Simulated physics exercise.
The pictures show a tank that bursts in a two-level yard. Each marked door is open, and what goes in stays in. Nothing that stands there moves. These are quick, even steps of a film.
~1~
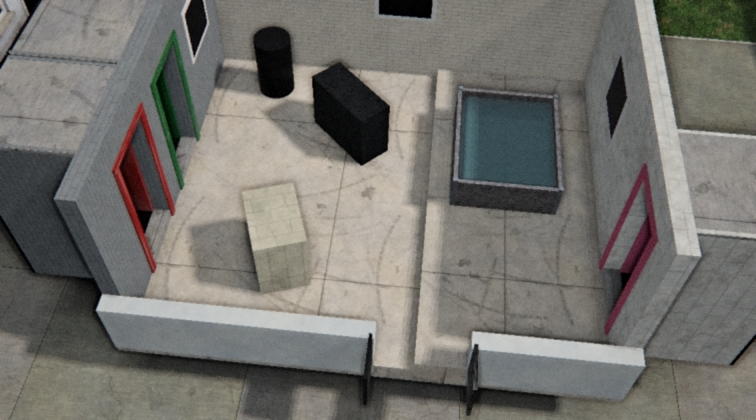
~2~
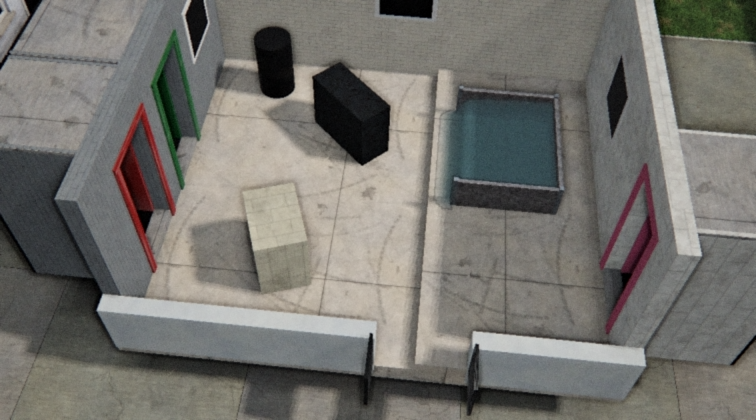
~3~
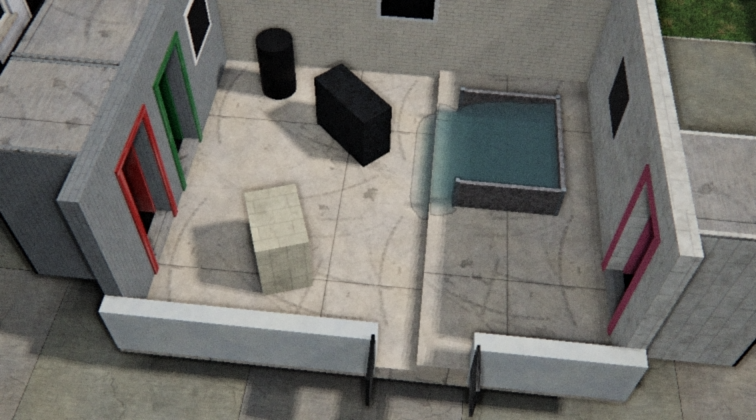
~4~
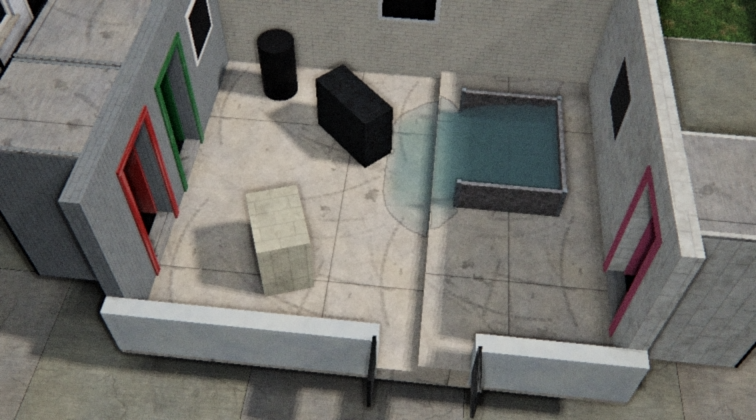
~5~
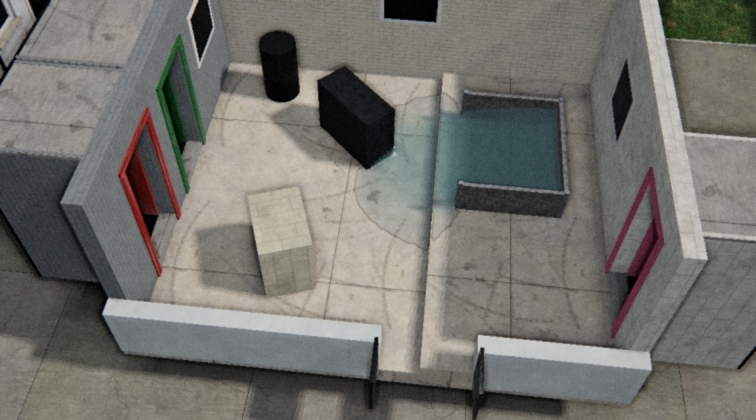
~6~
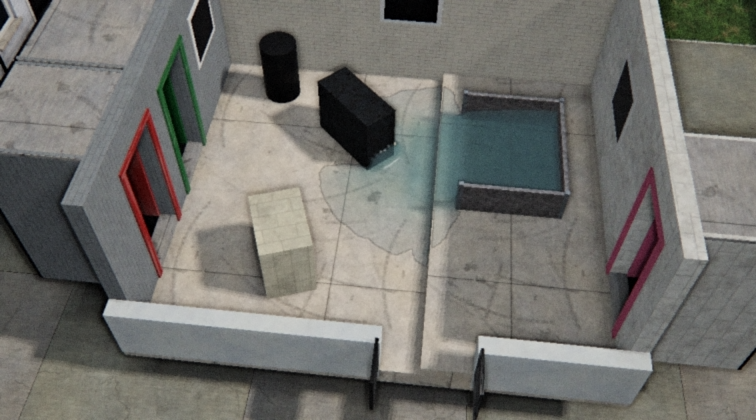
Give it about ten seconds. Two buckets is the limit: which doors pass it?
The pink door holds within the limit; the green door holds within the limit; the red door holds within the limit.
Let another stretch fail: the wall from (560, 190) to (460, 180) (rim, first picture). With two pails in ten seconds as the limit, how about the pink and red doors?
In short: Pink door takes more; red door lets less in.
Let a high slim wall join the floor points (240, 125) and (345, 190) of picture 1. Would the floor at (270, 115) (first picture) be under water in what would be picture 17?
Verdict: Under water.
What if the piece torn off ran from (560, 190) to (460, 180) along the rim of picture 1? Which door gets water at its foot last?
Last comes the green-painted one.
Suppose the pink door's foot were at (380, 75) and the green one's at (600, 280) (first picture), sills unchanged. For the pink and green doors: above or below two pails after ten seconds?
One by one: Pink goes over; green keeps below it.
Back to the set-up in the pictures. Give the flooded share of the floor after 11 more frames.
I make it 40 per cent.
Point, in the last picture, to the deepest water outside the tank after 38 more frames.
Close to (353, 270).
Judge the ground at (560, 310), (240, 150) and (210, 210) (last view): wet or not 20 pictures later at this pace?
In that order: Free of water, under water, awash.
A moment on, water covers 30 % of the floor; the pink door not reached, the green door not reached, the red door not reached.
Next, water covers 40 % of the floor; the pink door not reached, the green door wet at the sill, nothing in, the red door wet at the sill, nothing in.
Then, water covers 55 % of the floor; the pink door not reached, the green door under two buckets in, the red door under two buckets in.
Later, water covers 65 % of the floor; the pink door not reached, the green door under two buckets in, the red door under two buckets in.
In the end, water covers 65 % of the floor; the pink door not reached, the green door under two buckets in, the red door under two buckets in.
